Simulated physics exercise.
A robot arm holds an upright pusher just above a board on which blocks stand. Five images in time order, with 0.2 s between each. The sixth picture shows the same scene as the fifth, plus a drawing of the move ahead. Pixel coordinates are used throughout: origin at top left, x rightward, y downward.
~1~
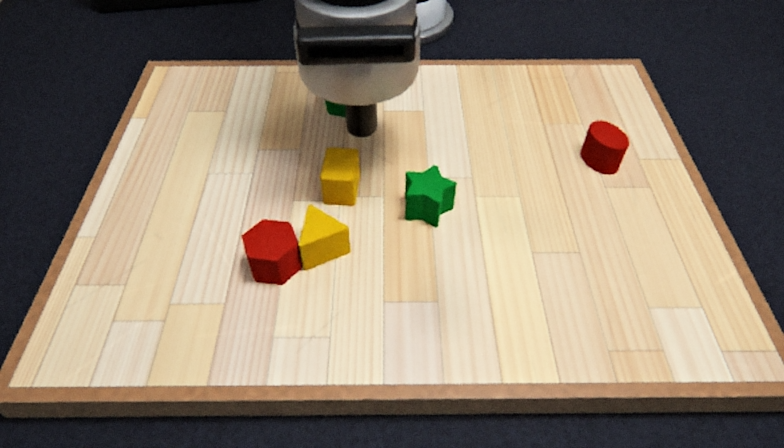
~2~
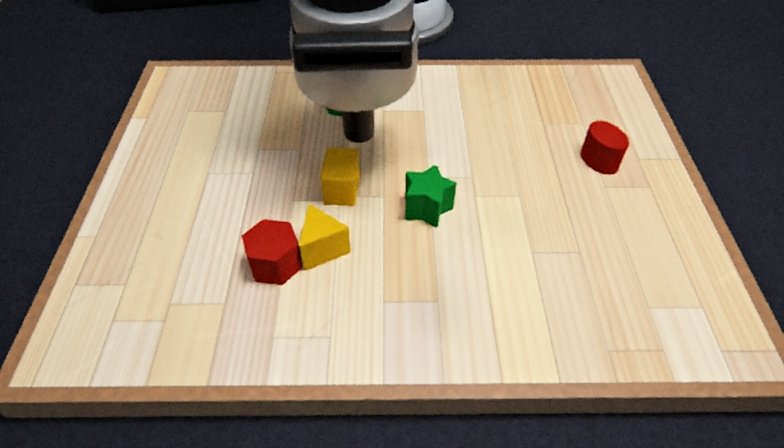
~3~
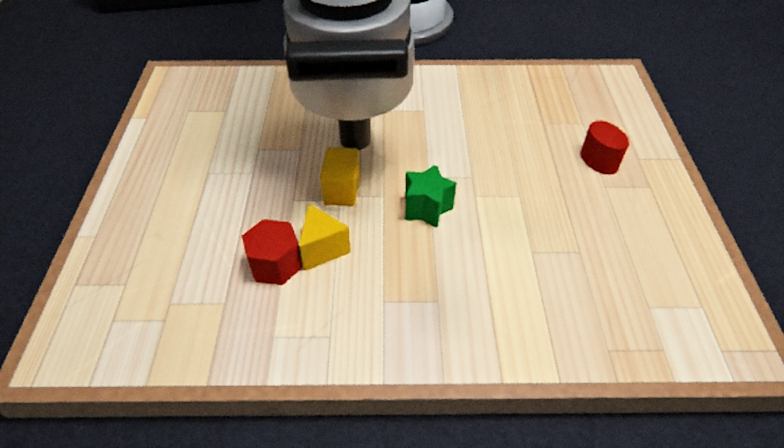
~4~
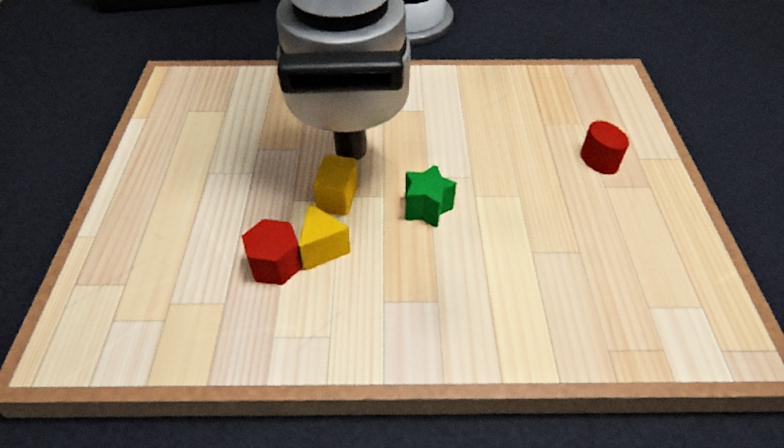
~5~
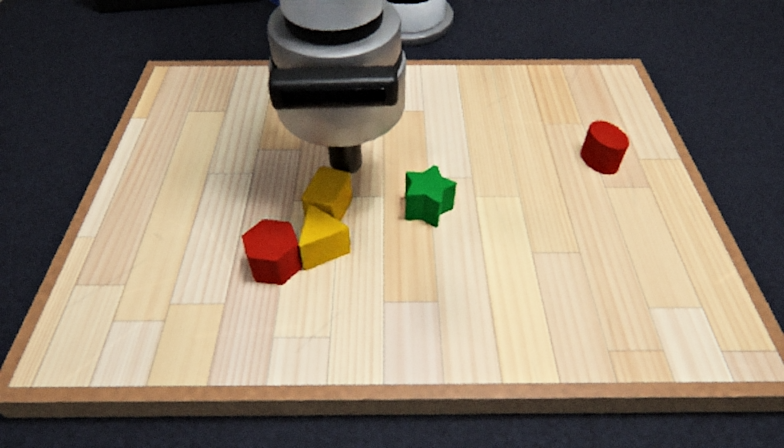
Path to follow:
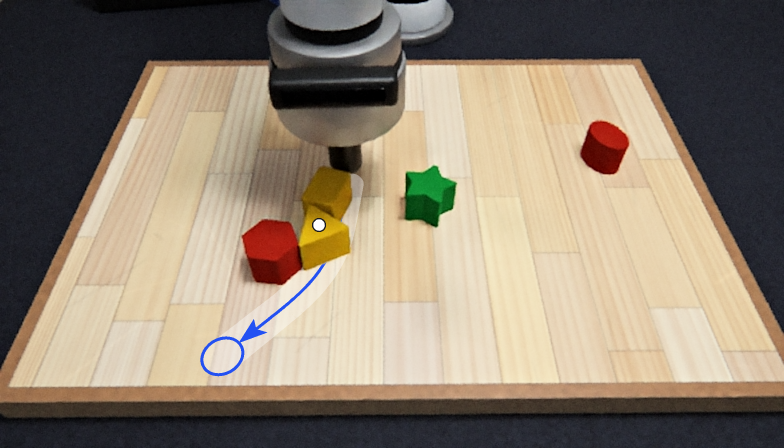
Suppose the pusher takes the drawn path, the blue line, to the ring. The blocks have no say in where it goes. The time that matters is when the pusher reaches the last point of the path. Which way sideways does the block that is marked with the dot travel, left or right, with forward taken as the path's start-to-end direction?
So, looking from the first point of the path to the last, the block that is marked with the dot moves leftwards.
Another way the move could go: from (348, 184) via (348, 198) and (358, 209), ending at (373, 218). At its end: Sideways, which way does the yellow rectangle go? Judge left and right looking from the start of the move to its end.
Its shift is rightward.
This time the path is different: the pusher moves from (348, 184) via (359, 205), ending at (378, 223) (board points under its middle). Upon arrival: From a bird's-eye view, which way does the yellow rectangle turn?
From above, the yellow rectangle will be seen to turn clockwise.
Drawn move, from (348, 184) via (335, 240) and (293, 299), ending at (222, 356); the dot is on the yellow three-sided block.
The first path, step by step. One third of the way, pusher (332, 222); red hexagonal block (241, 258), turned 30° clockwise; yellow three-sided block (295, 280), turned 45° anticlockwise; yellow rectangle (298, 241), turned 25° clockwise.
Two thirds of the way, pusher (288, 282); red hexagonal block (182, 277), turned 80° clockwise; yellow three-sided block (288, 309), turned 60° anticlockwise; yellow rectangle (238, 289), turned 55° clockwise.
At the end, pusher (214, 339); red hexagonal block (151, 277), turned 135° clockwise; yellow three-sided block (286, 322), turned 80° anticlockwise; yellow rectangle (159, 327), turned 95° clockwise; green star still.
